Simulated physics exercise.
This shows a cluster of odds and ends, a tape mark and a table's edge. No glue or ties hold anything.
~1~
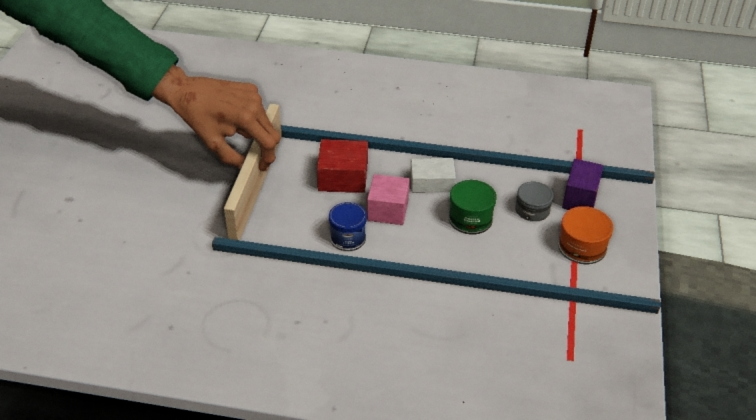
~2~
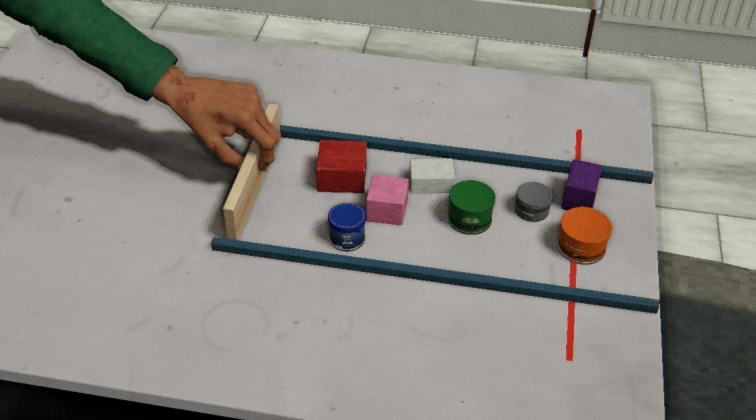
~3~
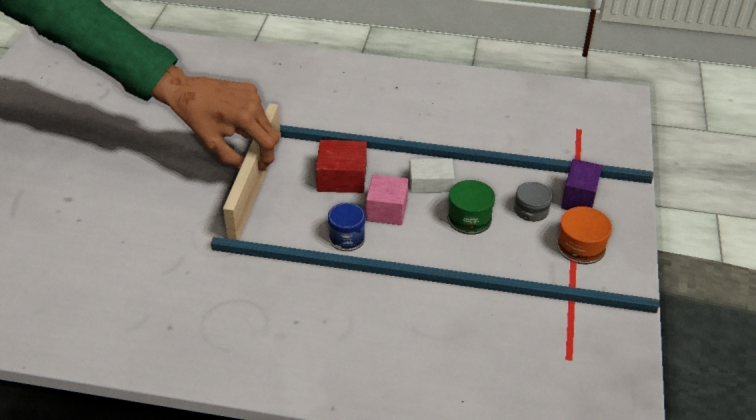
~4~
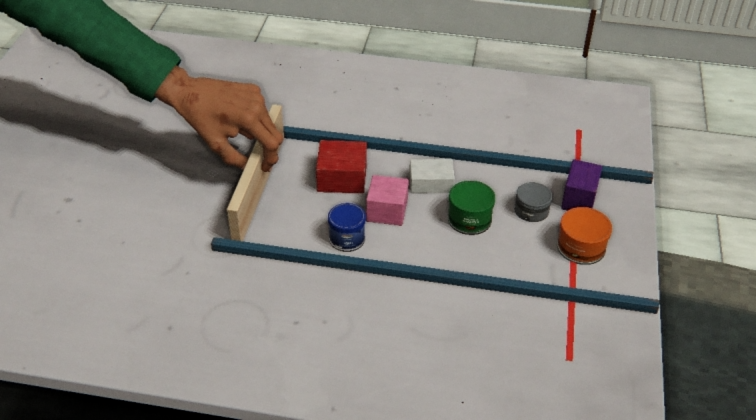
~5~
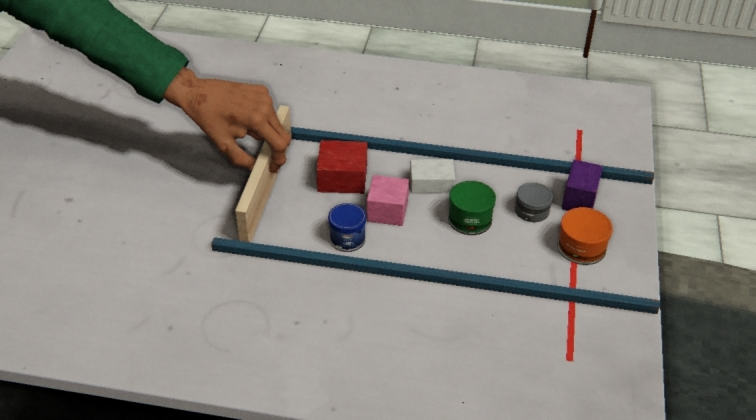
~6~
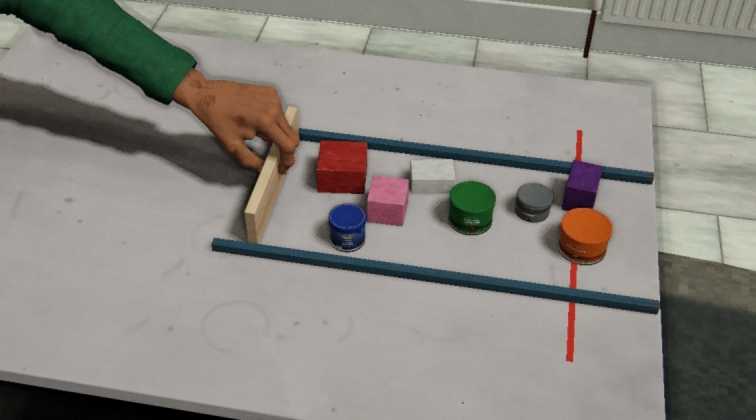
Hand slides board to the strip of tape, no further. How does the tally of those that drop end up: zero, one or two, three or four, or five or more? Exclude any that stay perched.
Off the edge will go one or two.
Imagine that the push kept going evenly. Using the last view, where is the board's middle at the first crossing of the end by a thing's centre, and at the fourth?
First: Around (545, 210). Next: Around (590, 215).
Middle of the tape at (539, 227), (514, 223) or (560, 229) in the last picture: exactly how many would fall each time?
So, one try after another, the floor gets 0, then 0, then 2.
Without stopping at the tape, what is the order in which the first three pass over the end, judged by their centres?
It's the purple block, followed by the grey tub, with the white block after.
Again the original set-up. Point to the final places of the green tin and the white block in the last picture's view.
First at (646, 233); second at (649, 203).
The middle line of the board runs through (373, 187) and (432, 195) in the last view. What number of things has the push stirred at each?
At the first point the count is 4, at the second it's 6.
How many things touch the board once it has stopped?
3.
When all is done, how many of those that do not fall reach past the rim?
The number would be 3.
Early on, none off yet; orange pot at rest near (584, 237); purple block at rest near (582, 188); grey tub at rest near (534, 203).
A while later, none off yet; orange pot at rest near (585, 237); purple block at rest near (584, 187); grey tub travelled about its own width near (560, 213).
Further along, none off yet; orange pot travelled about its own width near (631, 258); purple block travelled about its own width near (643, 190); grey tub travelled well along near (635, 222).
Finally, the number that fall off is one or two; lost, grey tub and purple block.
